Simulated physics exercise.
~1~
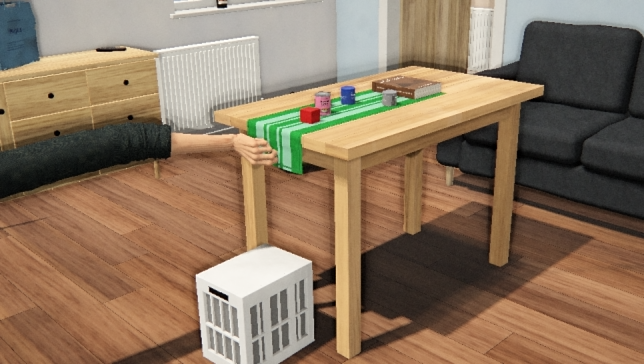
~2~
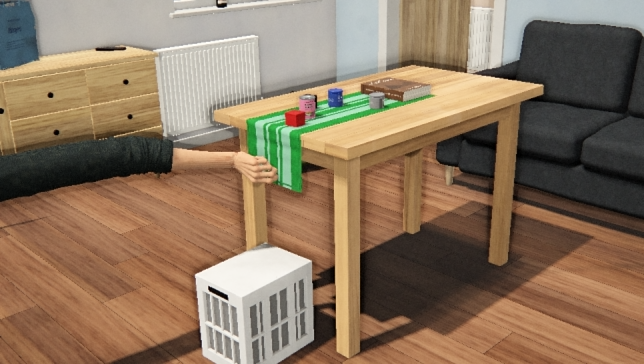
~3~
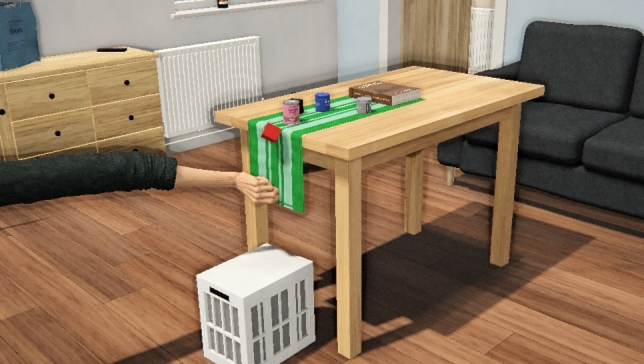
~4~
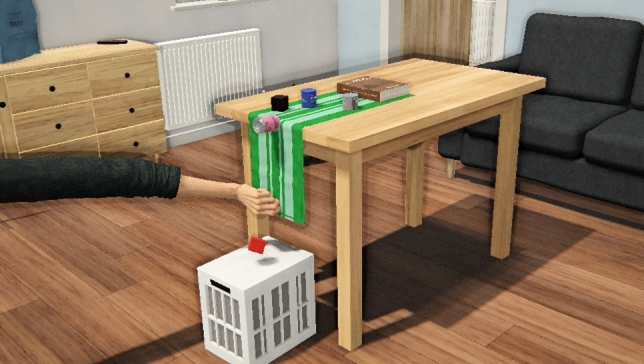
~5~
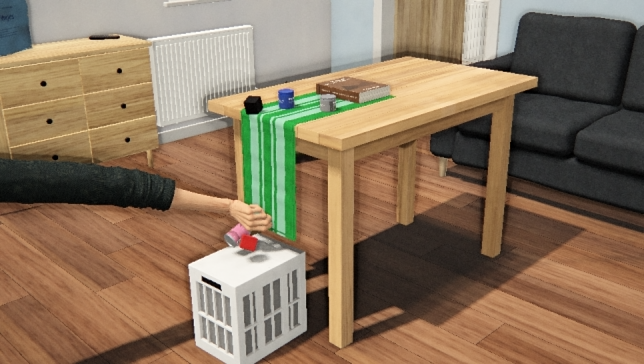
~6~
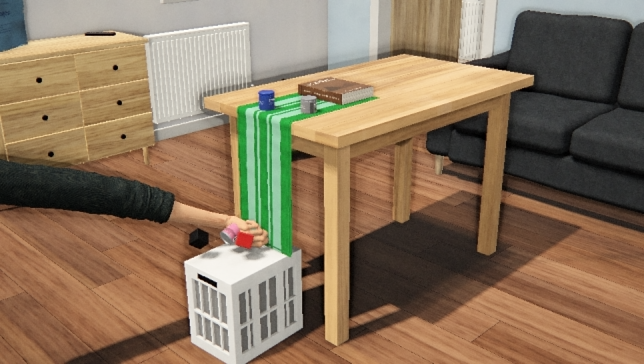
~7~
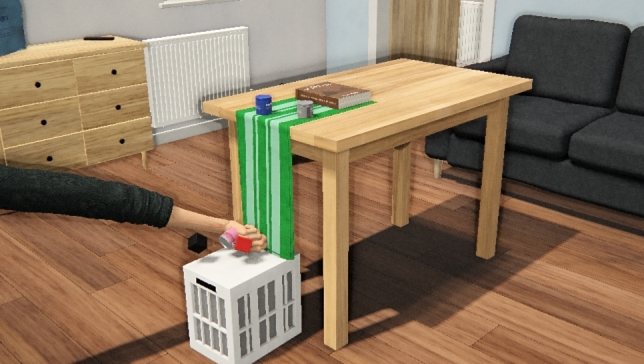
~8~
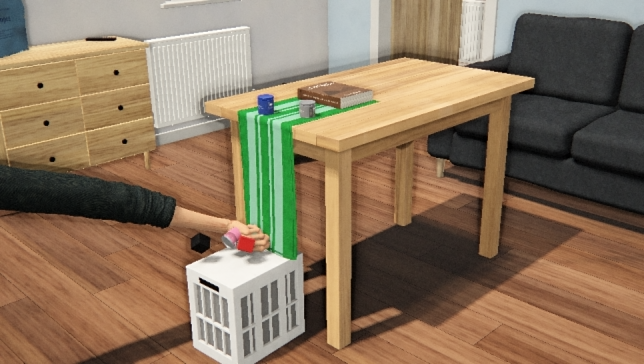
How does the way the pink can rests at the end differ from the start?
At the start the pink can stands upright on the cloth on the table. At the end it lies on its side, down by the white crate.
